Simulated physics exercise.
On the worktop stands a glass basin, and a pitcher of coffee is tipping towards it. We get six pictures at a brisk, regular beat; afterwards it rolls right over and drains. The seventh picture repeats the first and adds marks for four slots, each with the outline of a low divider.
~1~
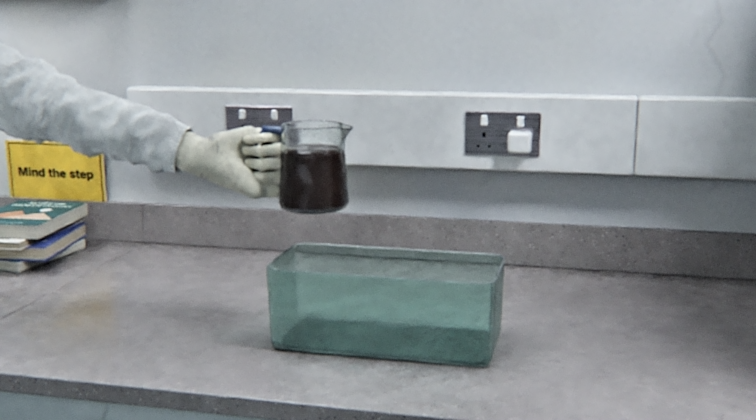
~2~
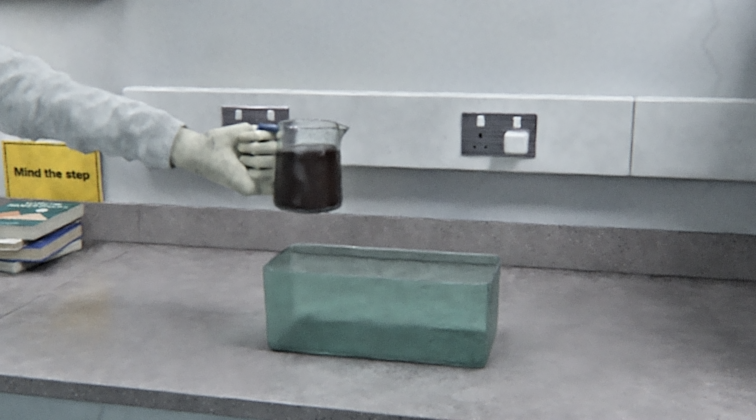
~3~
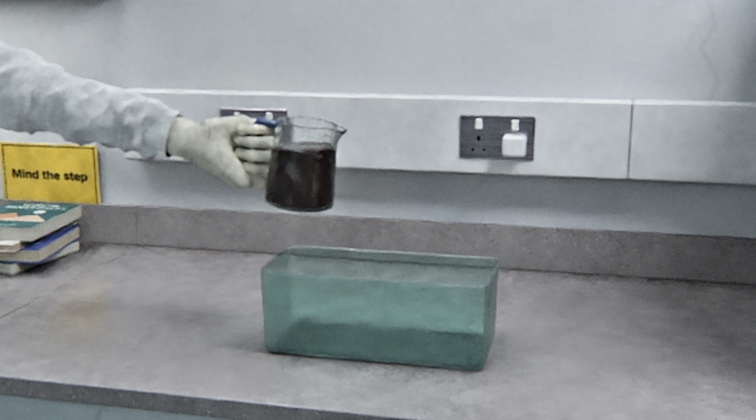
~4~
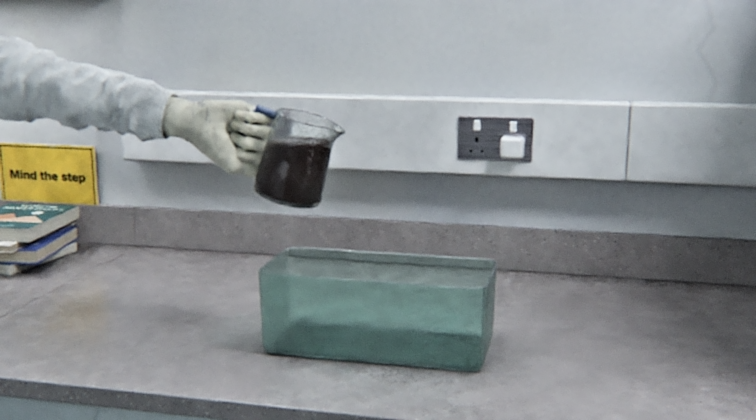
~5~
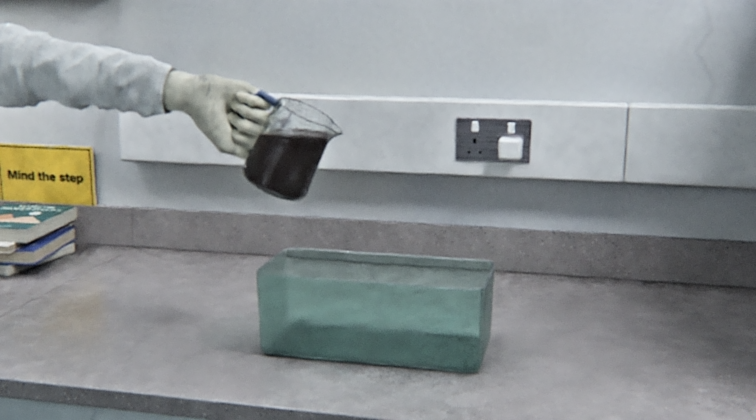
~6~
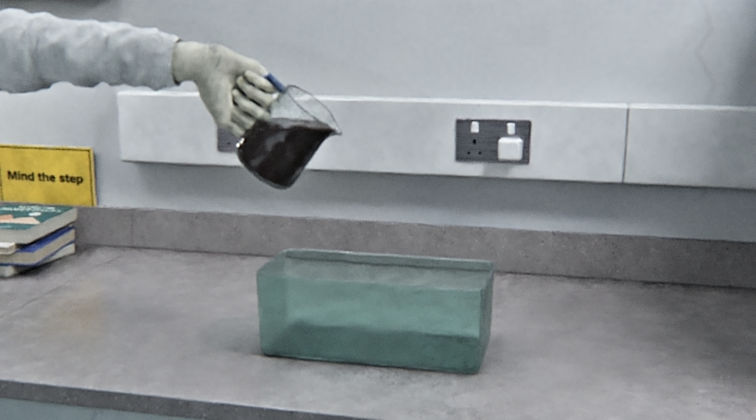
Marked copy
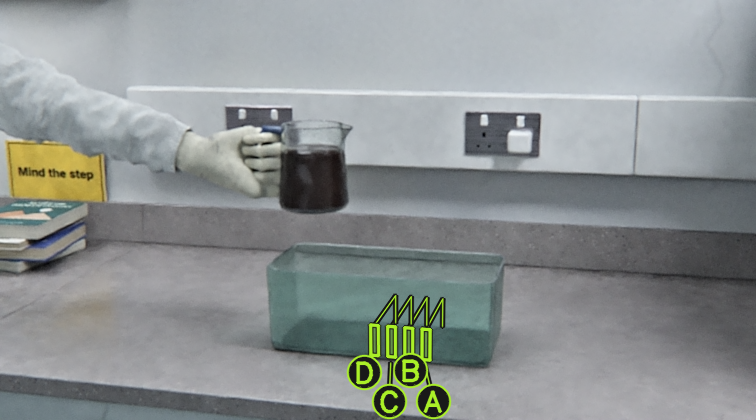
A gloved hand in a pale sleeve, reaching in from the left, holds a glass pitcher of dark coffee above a grey worktop, seen from the front and slightly above. Below sits a greenish glass basin, with stacked books and a yellow "Mind the step" sign at left and sockets behind. The hand steadily tilts the pitcher rightward, its coffee staying inside, while the view shifts very slightly.
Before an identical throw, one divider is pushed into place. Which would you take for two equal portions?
Use place A.
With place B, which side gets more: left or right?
The right one.
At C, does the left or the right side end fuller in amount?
More ends on the right.
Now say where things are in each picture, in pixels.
Upright, lip at (351, 128); basin from (272, 346) to (492, 365); nothing has left yet, in the first picture.
Upright, lip at (348, 128); nothing has left yet, in the second picture.
Tipped about 7°, lip at (346, 131); nothing has left yet, in the third picture.
Tipped about 15°, lip at (344, 132); nothing has left yet, in the fourth picture.
Tipped about 26°, lip at (341, 133); nothing has left yet, in the fifth picture.
Tipped about 39°, lip at (341, 133); nothing has left yet, in the sixth picture.
In lime, A at (425, 365); B at (407, 364); C at (390, 362); D at (373, 361).
With A, about 50 % ends left of the wall and 46 % right of it; 4 % is lost outside.
With B, about 20 % ends left of the wall and 77 % right of it; 3 % is lost outside.
With C, about 8 % ends left of the wall and 89 % right of it; 3 % is lost outside.
With D, about 8 % ends left of the wall and 88 % right of it; 4 % is lost outside.
